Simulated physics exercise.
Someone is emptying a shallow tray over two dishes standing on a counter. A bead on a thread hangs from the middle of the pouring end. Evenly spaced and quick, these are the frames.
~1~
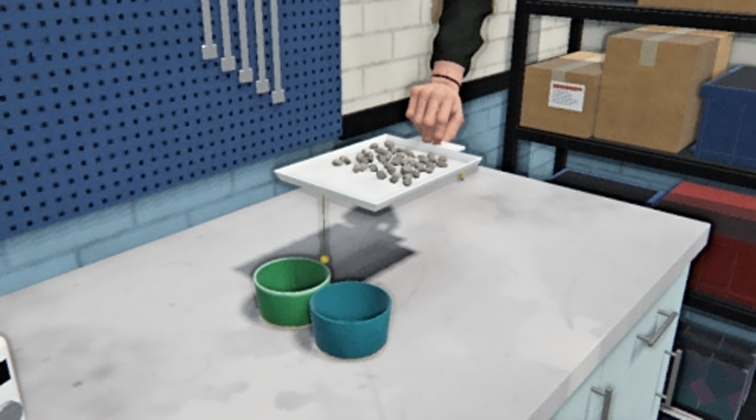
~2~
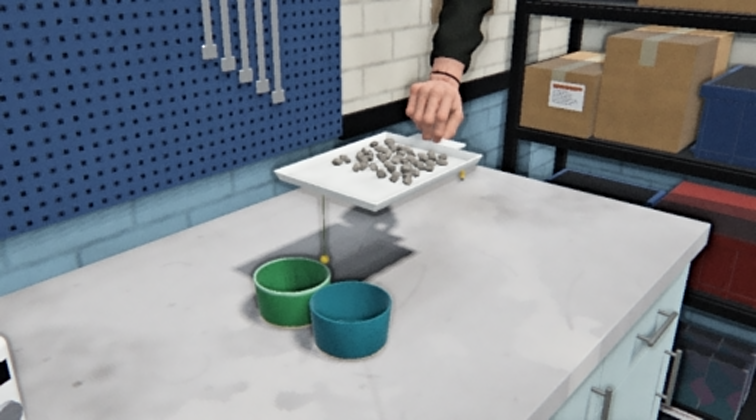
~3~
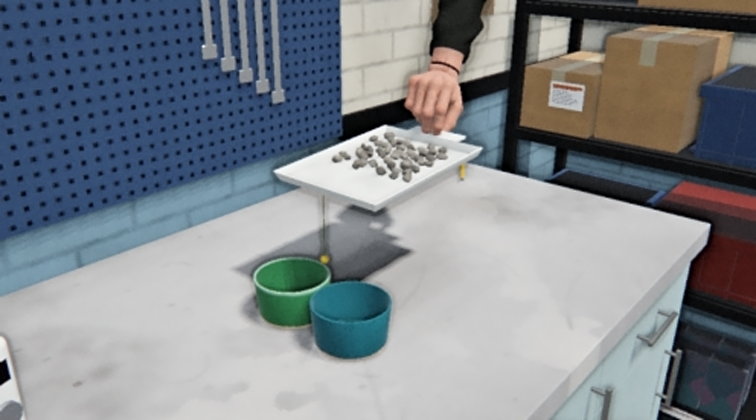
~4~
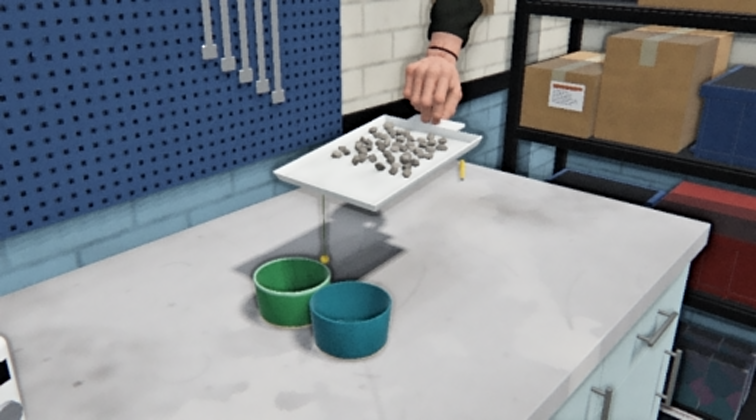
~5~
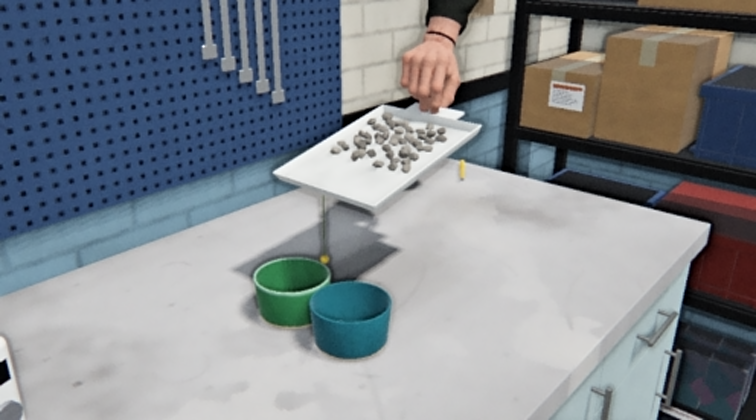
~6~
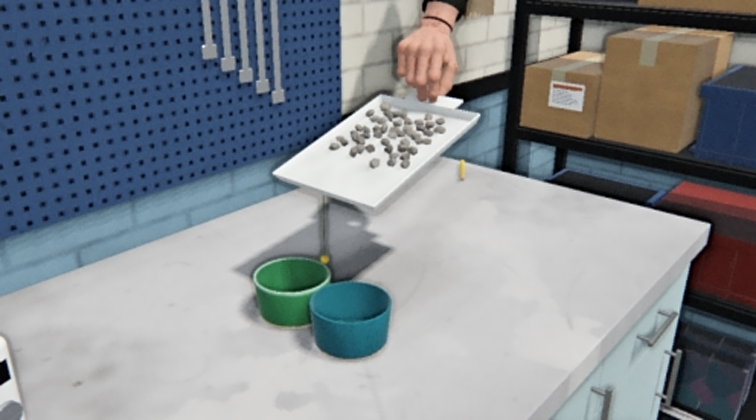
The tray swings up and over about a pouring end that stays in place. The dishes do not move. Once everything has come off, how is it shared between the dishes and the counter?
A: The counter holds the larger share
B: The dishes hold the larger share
The dishes hold the larger share (B).
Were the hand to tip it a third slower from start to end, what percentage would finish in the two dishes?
About 90 per cent.
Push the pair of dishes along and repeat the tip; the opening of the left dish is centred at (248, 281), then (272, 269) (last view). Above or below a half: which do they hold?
Result, first setup: The minor share; second setup: The bulk.
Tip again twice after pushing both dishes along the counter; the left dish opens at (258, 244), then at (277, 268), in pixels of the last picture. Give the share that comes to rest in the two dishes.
20 %, 90 %.
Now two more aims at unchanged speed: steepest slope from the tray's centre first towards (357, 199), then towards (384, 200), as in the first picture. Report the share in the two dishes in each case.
Somewhere close to 80 % the first time, 60 % the second.
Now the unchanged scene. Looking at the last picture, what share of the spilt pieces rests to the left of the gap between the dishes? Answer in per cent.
Near 100 per cent.
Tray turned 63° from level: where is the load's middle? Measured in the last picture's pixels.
(315, 192).
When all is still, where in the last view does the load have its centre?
(290, 309).
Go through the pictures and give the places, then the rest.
The first picture shows corners of the pouring end at (280, 171) and (375, 202), level; middle of the load at (395, 163), bits of gravel; left dish at (265, 304); right dish at (323, 334); bead on its thread at (325, 259).
The second picture shows corners of the pouring end at (280, 171) and (375, 202), level; middle of the load at (395, 162).
The third picture shows corners of the pouring end at (280, 171) and (375, 202), tipped barely, level across its low end; middle of the load at (395, 157).
The fourth picture shows corners of the pouring end at (279, 171) and (374, 202), tipped a little, level across its low end; middle of the load at (395, 150).
The fifth picture shows corners of the pouring end at (279, 171) and (374, 202), tipped a little, level across its low end; middle of the load at (394, 143).
The sixth picture shows corners of the pouring end at (278, 172) and (373, 203), tipped clearly, level across its low end; middle of the load at (392, 136); left dish at (265, 304); right dish at (323, 334).
Soon, tray tipped steeply; about half on the tray; a stray few in the right dish; a stray few in the left dish; about a third in the air.
A while on, tray tipped past a quarter turn; a small part on the tray; about a quarter in the right dish; about a third in the left dish; about a quarter outside both; a small part in the air.
Towards the end, tray tipped past a quarter turn; about a quarter in the right dish; about half in the left dish; about a quarter outside both.
Finally, tray tipped past a quarter turn; about a quarter in the right dish; about half in the left dish; about a quarter outside both.
